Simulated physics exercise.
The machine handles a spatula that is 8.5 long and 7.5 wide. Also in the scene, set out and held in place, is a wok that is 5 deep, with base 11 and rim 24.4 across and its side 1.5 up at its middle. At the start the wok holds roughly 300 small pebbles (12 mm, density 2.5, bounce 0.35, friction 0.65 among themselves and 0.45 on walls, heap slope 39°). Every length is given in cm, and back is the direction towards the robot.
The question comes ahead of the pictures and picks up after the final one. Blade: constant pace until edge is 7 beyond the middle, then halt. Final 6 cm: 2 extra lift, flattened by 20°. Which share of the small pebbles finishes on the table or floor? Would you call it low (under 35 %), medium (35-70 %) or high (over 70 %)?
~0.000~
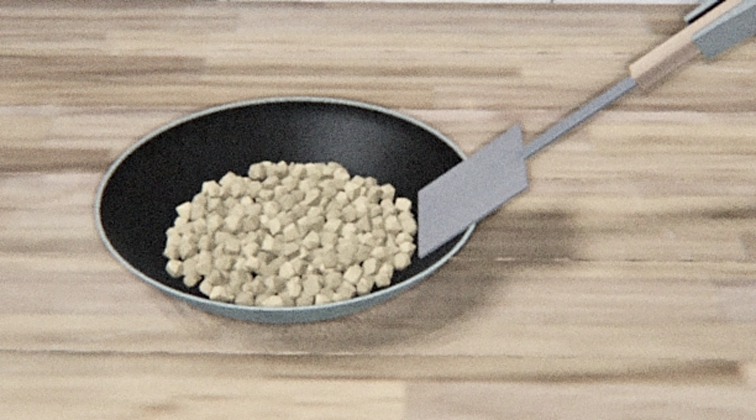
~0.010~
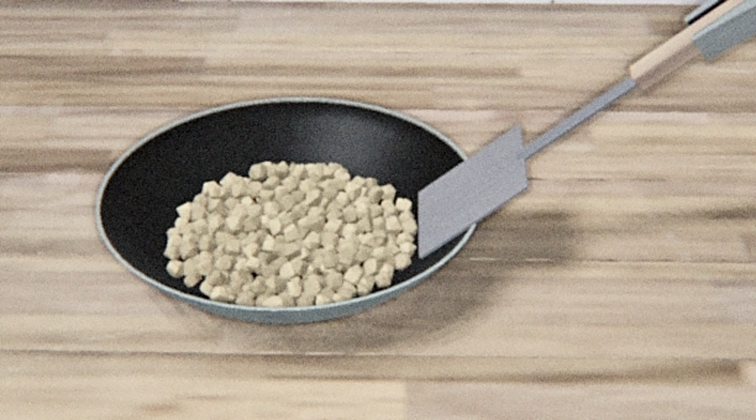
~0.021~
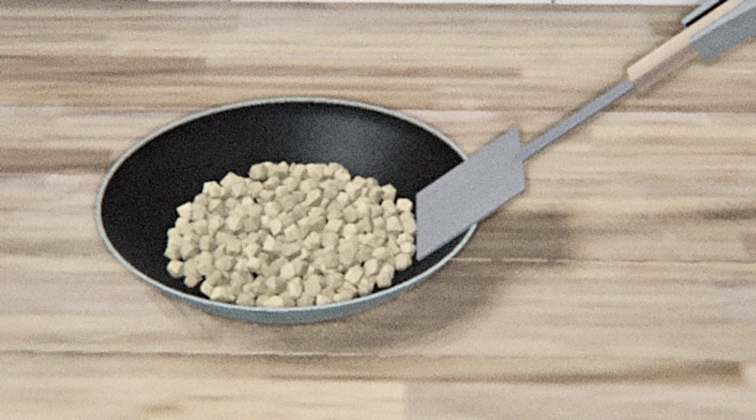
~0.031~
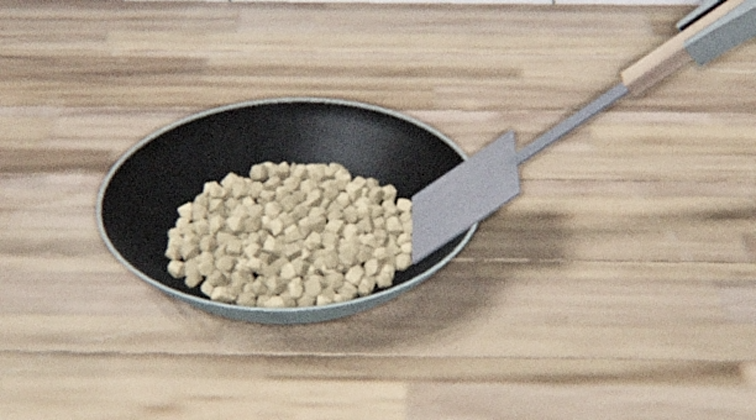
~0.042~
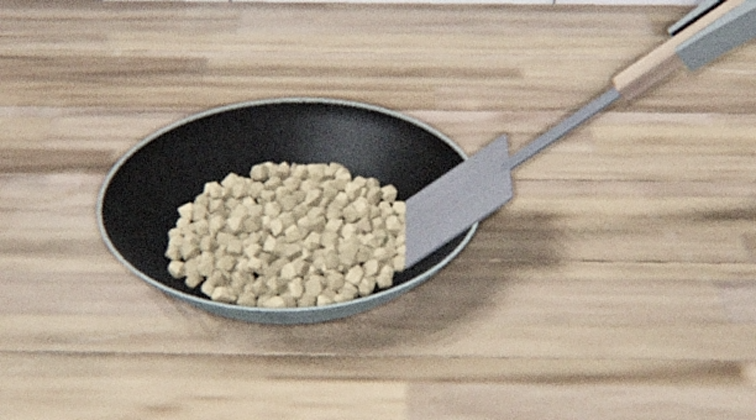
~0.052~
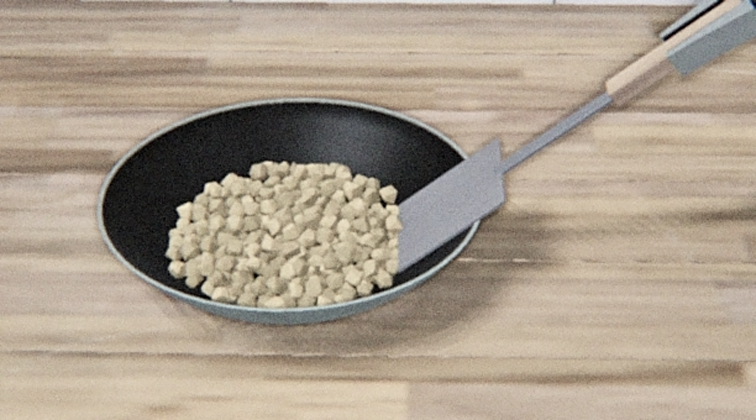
I would call it low.
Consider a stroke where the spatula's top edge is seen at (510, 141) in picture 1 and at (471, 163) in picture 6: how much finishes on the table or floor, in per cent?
Off the vessel, on the table or floor: Some 20 percent.
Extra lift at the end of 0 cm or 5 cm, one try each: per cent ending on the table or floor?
Try one gives about 20 in a hundred, try two about 15 in a hundred.
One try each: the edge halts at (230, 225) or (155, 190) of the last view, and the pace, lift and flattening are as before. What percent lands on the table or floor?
Respectively some 5 and 40 percent end on the table or floor.
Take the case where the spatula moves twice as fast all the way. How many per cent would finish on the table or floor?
It would be roughly 20 percent.
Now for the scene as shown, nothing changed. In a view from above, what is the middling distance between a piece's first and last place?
It comes out at about 8 cm.
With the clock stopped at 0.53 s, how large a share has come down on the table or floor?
Fraction noted: Close to 20 per cent.
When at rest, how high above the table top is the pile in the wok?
Peak at rest, approximately 6.5 centimetres.
After 0.16 s, sloping 40°, highest piece 5 above the table; 301 in the wok.
After 0.27 s, sloping 32°, highest piece 7 above the table; 292 in the wok, 9 on the blade or in flight.
After 0.53 s, sloping 20°, highest piece 6 above the table; 240 in the wok, 59 on the table or floor, 2 on the blade or in flight.
After 1.58 s, sloping 20°, highest piece 6 above the table; 240 in the wok, 61 on the table or floor.
In the end, 240 in the wok, 61 on the table or floor. That is 20 % on the table or floor.
